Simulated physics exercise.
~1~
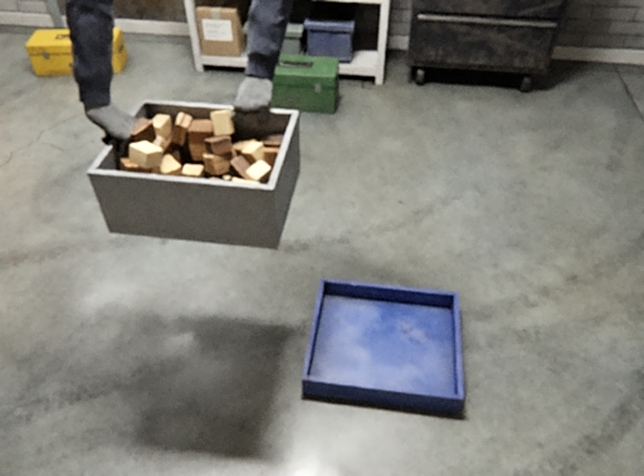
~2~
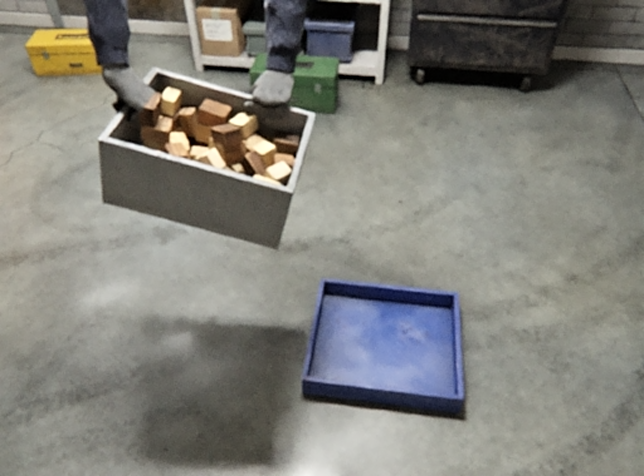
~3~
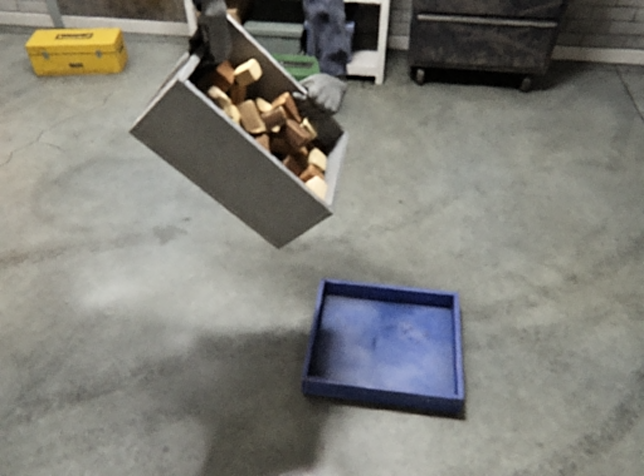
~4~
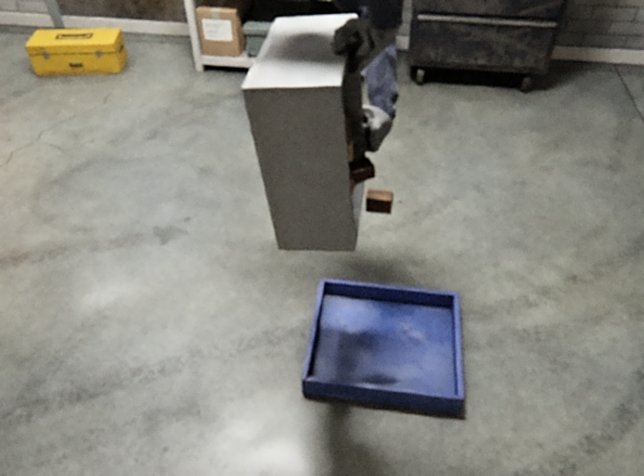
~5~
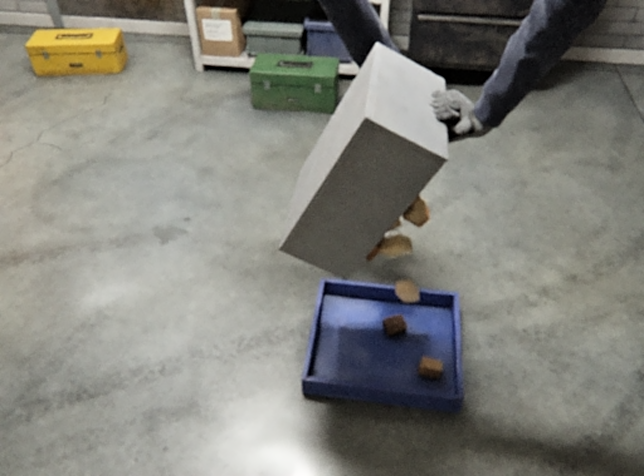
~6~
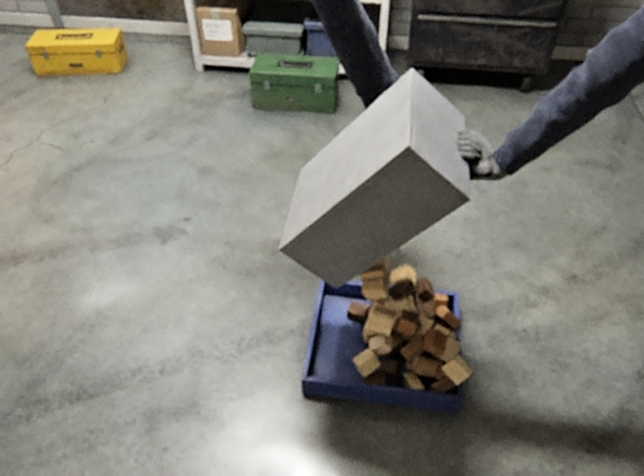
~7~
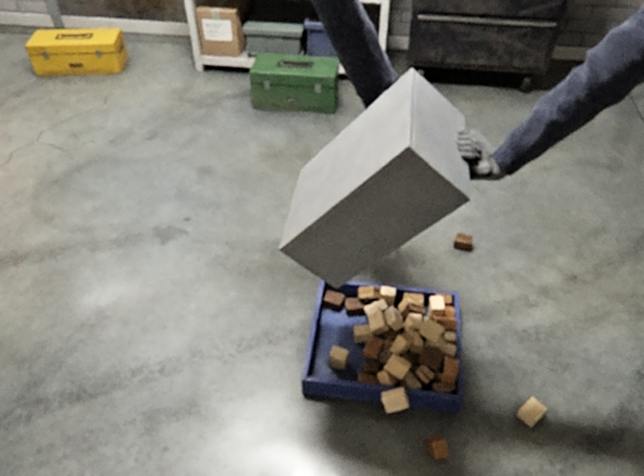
A person in dark sleeves and grey gloves holds a grey box of wooden blocks above a concrete workshop floor, viewed from above by a still camera. A shallow blue tray lies below to the right, with yellow and green toolboxes, shelving and a dark cabinet behind. The hands raise the box slightly and tip it rightward until it stands on end, and a few blocks slip out. Tilted further, it spills the rest in a rush. The box stays tilted over the heaped tray, with four blocks lying outside it.
